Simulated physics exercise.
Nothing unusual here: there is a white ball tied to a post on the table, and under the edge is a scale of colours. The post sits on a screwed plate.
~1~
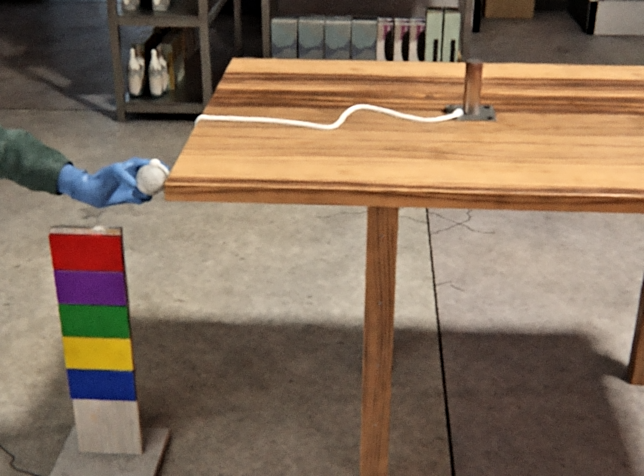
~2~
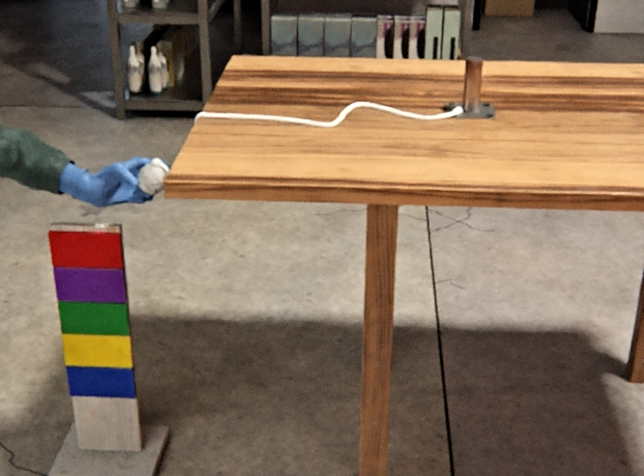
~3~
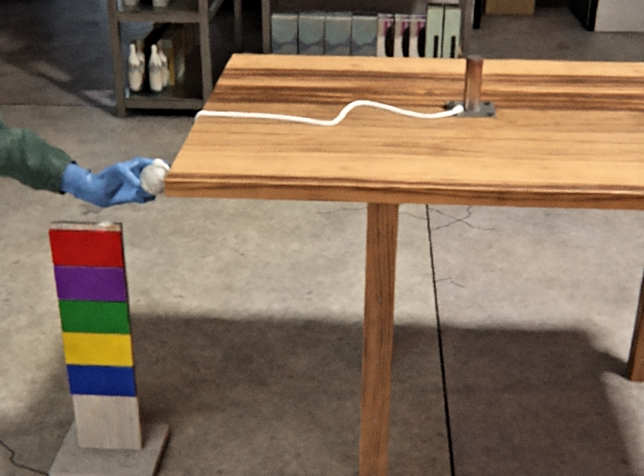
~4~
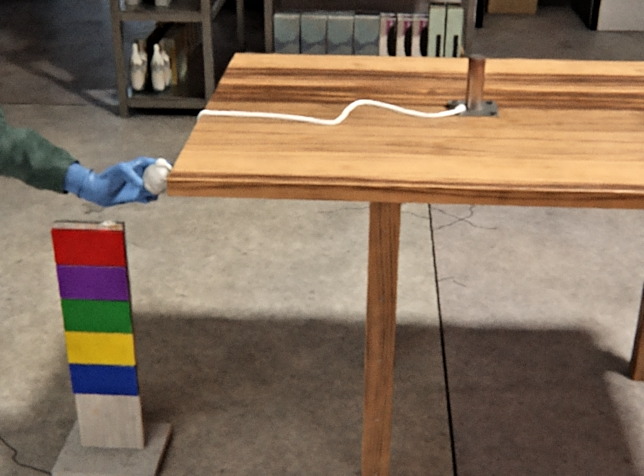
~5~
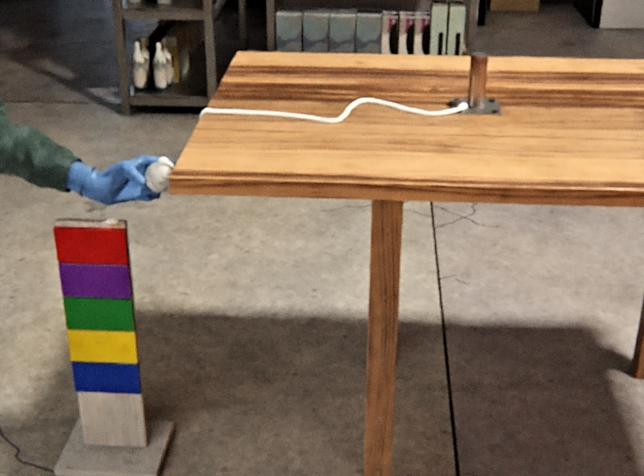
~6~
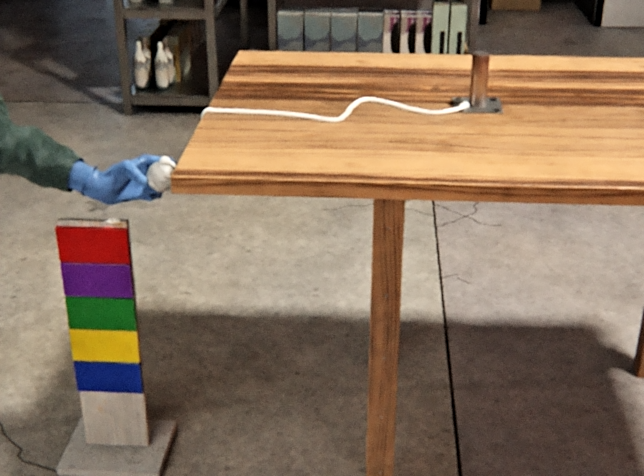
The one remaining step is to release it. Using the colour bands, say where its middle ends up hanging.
Its middle ends up at the purple band.
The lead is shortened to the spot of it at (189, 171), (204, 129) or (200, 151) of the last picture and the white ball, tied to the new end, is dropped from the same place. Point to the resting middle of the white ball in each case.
The pixels come out at around (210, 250), (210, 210) and (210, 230), one per try.
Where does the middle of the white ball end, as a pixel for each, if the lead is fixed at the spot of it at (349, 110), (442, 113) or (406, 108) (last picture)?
Try one gives (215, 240), try two (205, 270), and try three (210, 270).
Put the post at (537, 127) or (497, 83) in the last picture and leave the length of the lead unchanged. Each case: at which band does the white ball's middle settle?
First try: Red; second try: Red.
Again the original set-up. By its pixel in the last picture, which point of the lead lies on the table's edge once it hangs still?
Look close to (276, 114) - that's the one.
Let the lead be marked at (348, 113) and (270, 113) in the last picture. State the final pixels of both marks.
They finish at (292, 109) and (204, 122) respectively.
A little later, ball near (187, 273); level with purple.
Next, ball near (222, 280); level with purple.
Later still, ball near (215, 281); level with purple.
When it is over, ball near (206, 281); level with purple. Its middle rests at the purple band.
